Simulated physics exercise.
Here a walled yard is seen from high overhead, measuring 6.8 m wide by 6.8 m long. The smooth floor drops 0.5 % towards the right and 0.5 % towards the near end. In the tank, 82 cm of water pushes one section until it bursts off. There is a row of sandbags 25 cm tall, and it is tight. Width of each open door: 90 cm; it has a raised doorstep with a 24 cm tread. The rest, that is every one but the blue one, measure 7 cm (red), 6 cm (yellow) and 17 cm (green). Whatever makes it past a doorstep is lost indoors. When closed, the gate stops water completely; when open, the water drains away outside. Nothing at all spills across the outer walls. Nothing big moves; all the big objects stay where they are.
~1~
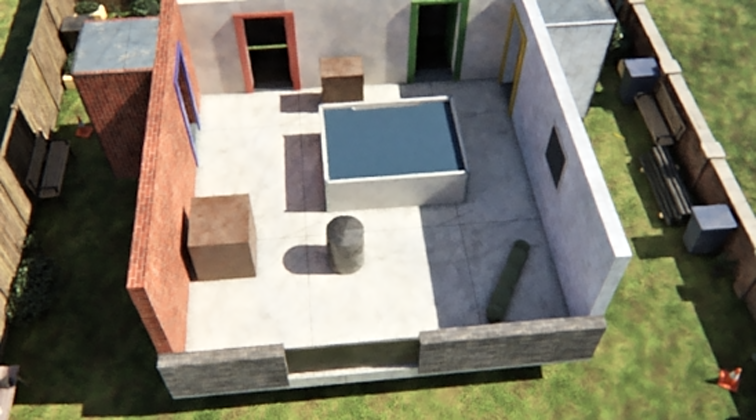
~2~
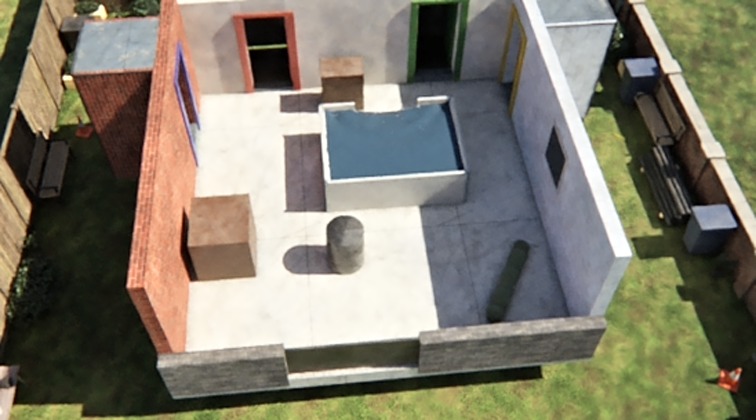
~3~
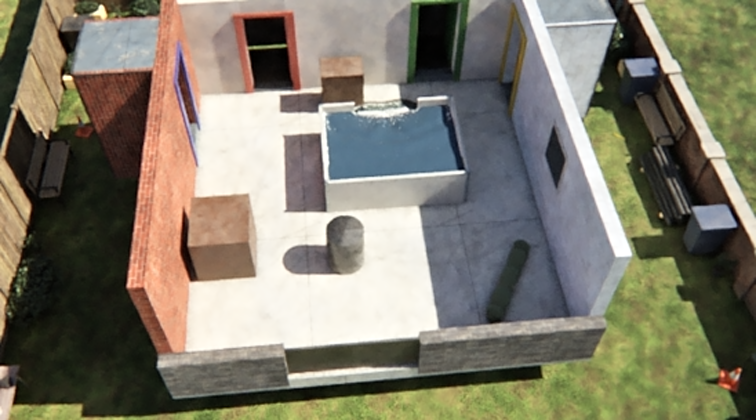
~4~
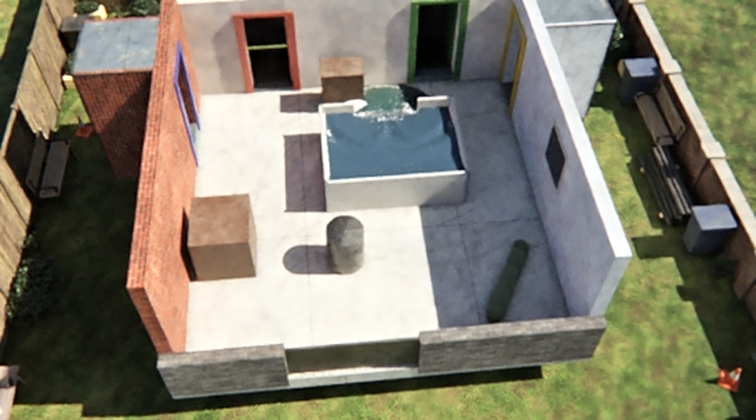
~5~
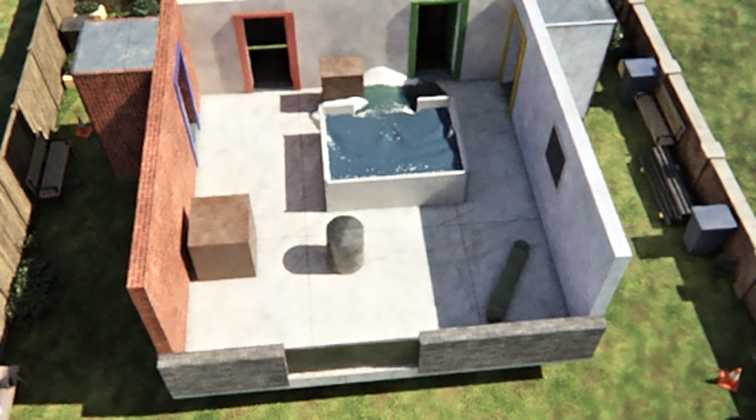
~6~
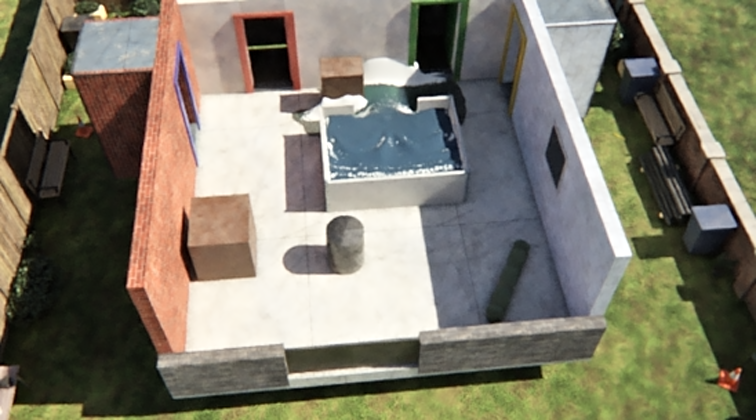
In a walled yard seen from above, a gap opened in the far side of a water-filled tank, and water poured out behind it, spreading across the pale floor to both sides.
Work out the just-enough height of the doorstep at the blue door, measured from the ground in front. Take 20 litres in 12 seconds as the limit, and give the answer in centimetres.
It works out at roughly 19 cm.
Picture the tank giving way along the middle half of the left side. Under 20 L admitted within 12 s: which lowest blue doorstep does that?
Roughly 28 cm.
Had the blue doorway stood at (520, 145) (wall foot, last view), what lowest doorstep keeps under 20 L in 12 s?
Close to 8.5 cm at the least.
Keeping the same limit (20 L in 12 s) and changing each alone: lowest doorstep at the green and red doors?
About 32 cm at green and 6.5 cm at red.
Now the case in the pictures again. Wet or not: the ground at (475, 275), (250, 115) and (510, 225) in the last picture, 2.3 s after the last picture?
In order: Untouched, soaked, untouched.
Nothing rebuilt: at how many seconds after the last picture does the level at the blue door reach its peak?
Some 1.6 s, more or less.
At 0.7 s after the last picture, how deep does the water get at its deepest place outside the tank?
Roughly 66 cm.
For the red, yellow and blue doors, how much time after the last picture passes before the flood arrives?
For red it's 0.3 s, for yellow 0.7 s, and for blue 1.0 s.
Then, 0.7 s after the last picture water covers 20 % of the floor, deepest (66 cm) near (378, 89); it has not reached the blue door.
Then, 2.3 s after the last picture water covers 40 % of the floor, deepest (38 cm) near (495, 81); 24 cm at the blue door, 6 litres in over its 22 cm doorstep.
Then, 11.3 s after the last picture water covers 95 % of the floor, deepest (14 cm) near (186, 365); 8 cm at the blue door, 10 litres in over its 22 cm doorstep.
At the blue door as built, the water peaked near 26 cm, 1.5 s after the last picture.
Run again over the same 12 s with other heights there, 34 litres in over 17 cm, 7 litres over 23 cm. The limit of 20 litres is kept from about 19 cm up.
